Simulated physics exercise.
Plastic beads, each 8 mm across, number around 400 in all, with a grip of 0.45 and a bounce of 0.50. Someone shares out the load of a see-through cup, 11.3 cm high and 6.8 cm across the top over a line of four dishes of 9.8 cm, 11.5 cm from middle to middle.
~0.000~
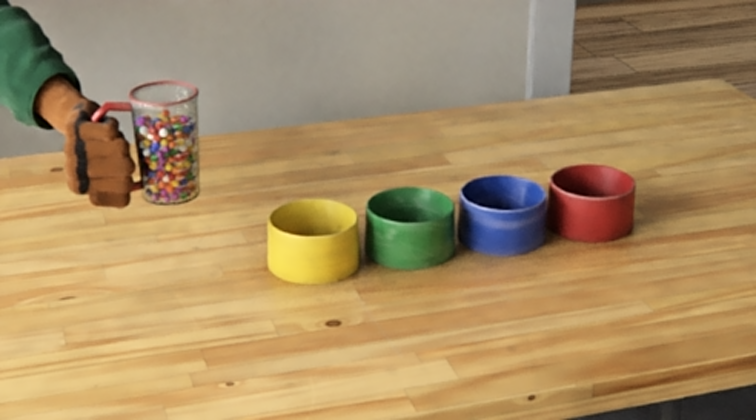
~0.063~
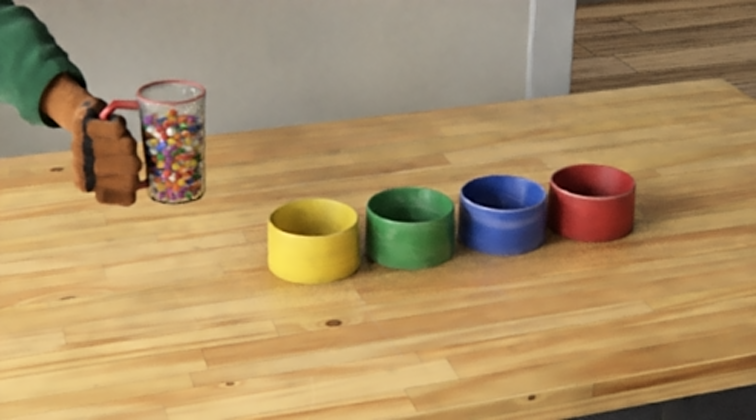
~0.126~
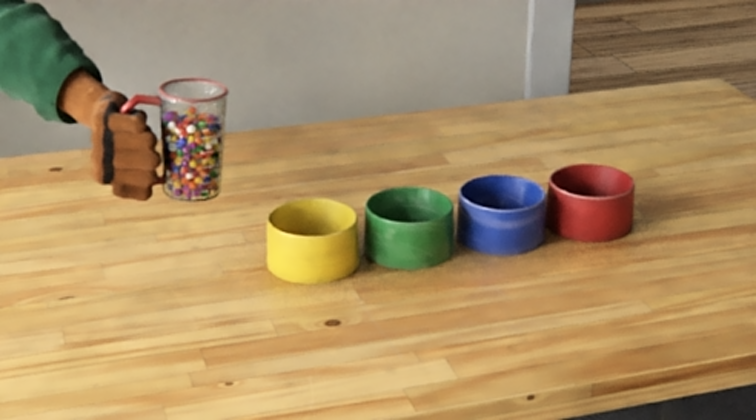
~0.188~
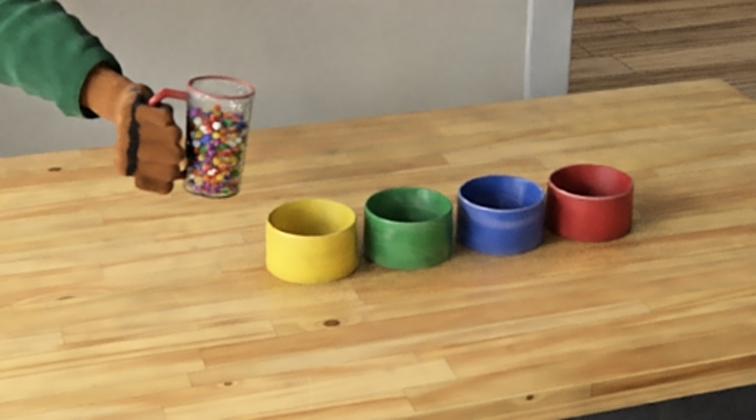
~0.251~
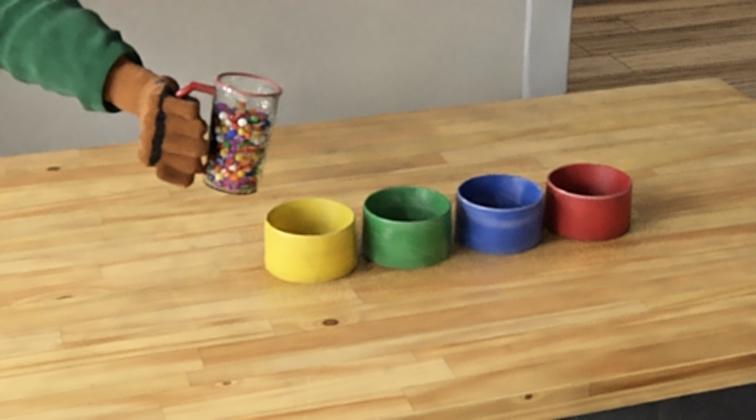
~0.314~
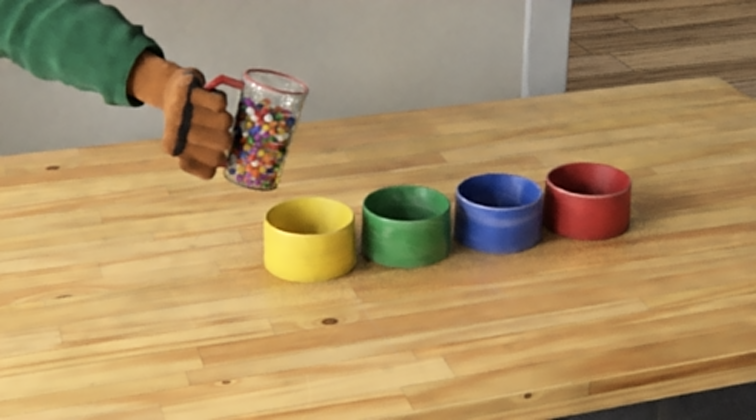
A gloved hand moves a clear cup of colorful beads rightward, tilting it slightly near four dishes.
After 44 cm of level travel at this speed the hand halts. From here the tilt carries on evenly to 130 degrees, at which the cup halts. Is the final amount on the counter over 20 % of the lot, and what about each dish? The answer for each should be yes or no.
Red - yes, blue - no, green - no, yellow - no, counter - no.
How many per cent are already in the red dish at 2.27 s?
Roughly 100 in a hundred.
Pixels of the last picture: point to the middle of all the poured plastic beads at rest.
Roughly pixel (592, 202).
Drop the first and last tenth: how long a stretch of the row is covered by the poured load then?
Roughly 6 cm of the row.
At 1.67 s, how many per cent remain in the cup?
My estimate is about 90 per cent.
After 1.13 s, tilt 70 degrees; cup holds 100 %.
Then, at 1.67 s, tilt 105 degrees; cup holds 90 %, red 10 %.
Then, at 2.27 s, tilt 130 degrees; cup holds 0 %, red 100 %.
In the end, at 2.6 s, red 100 %, blue 0 %, green 0 %, yellow 0 %, counter 0 %.
